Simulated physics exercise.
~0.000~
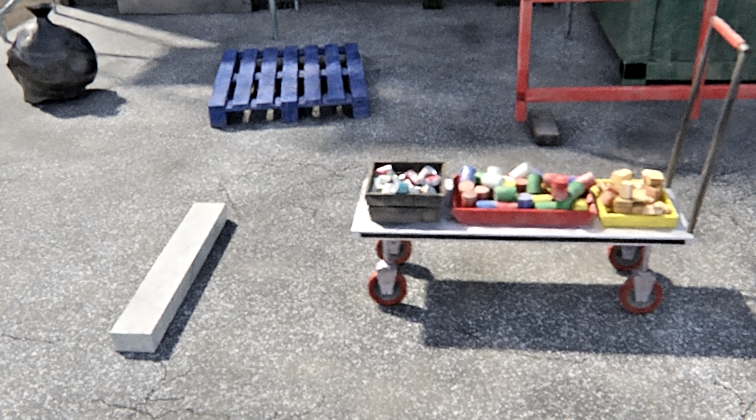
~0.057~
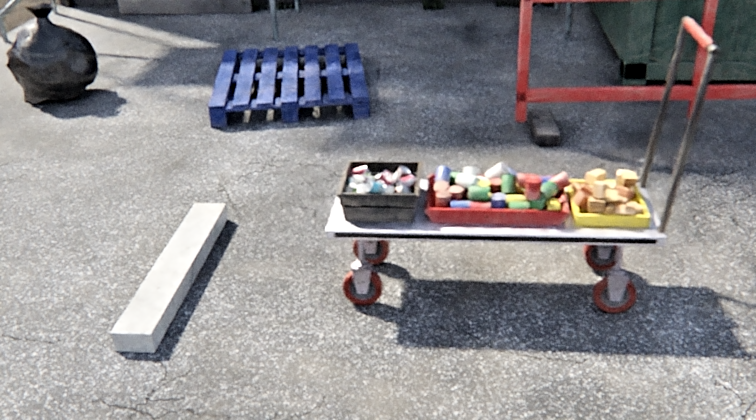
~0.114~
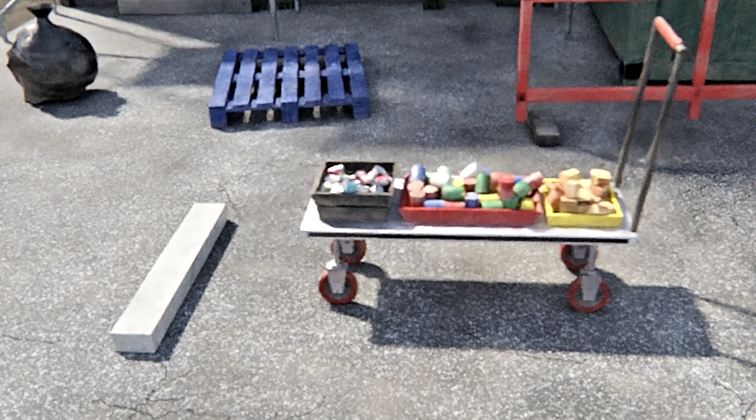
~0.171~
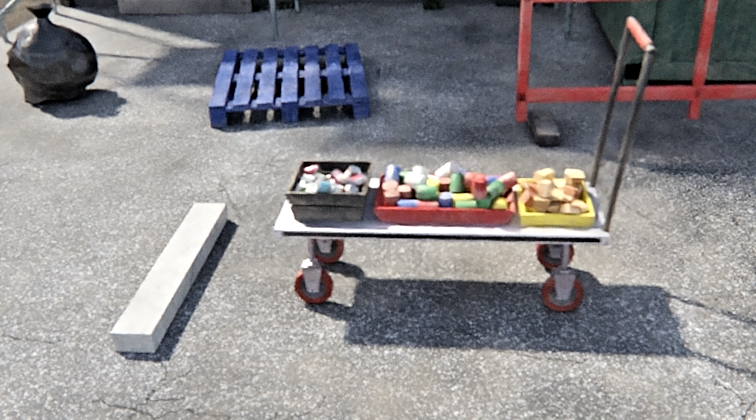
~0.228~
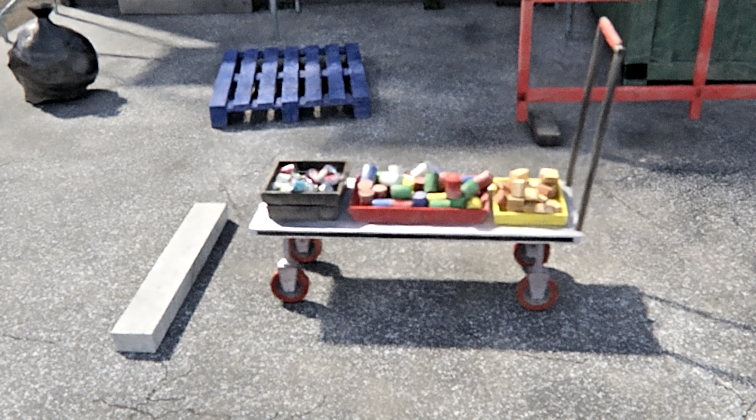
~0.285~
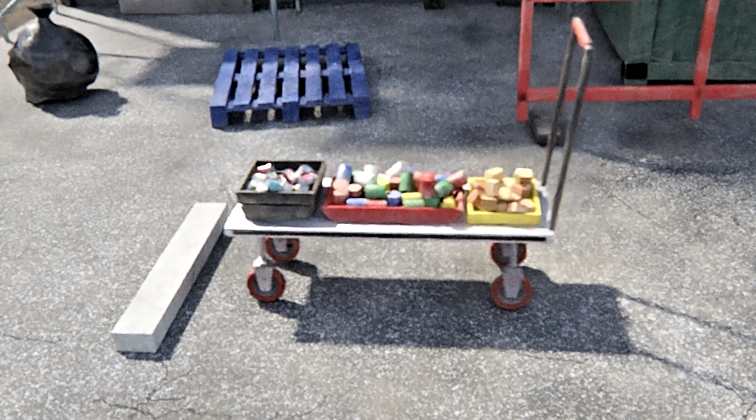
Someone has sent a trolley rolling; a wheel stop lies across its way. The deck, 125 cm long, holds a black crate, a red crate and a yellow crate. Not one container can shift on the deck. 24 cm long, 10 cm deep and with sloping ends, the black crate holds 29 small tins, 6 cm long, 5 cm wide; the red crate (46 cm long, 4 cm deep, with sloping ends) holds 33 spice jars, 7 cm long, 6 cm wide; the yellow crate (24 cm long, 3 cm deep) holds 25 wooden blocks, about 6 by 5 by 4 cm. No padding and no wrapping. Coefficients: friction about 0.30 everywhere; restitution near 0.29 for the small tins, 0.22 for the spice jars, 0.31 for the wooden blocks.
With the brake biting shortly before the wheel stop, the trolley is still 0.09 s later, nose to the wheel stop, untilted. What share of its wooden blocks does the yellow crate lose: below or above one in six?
Out of the yellow crate go upwards of a sixth of its wooden blocks.
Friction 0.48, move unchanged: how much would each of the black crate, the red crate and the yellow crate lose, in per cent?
Black crate 0%, red crate 10%, yellow crate 20%.
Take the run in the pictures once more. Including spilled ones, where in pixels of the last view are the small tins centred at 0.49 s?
Close to (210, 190).
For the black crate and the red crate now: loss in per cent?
The black crate loses 5 percent and the red crate loses 5 percent.
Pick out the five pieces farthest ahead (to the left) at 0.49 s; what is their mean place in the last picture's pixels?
Pixel (191, 183), give or take.
After 0.39 s, the brake bites.
After 0.49 s, 0 of 29 out of the black crate, 0 of 33 out of the red crate and 2 of 25 out of the yellow crate.
After 0.61 s, 0 of 29 out of the black crate, 0 of 33 out of the red crate and 9 of 25 out of the yellow crate.
After 0.84 s, 1 of 29 out of the black crate, 2 of 33 out of the red crate and 9 of 25 out of the yellow crate.
Outcome (at 1.35 s), 1 of 29 out of the black crate, 2 of 33 out of the red crate and 9 of 25 out of the yellow crate. Asked share, 9 of 25, 36 per cent.
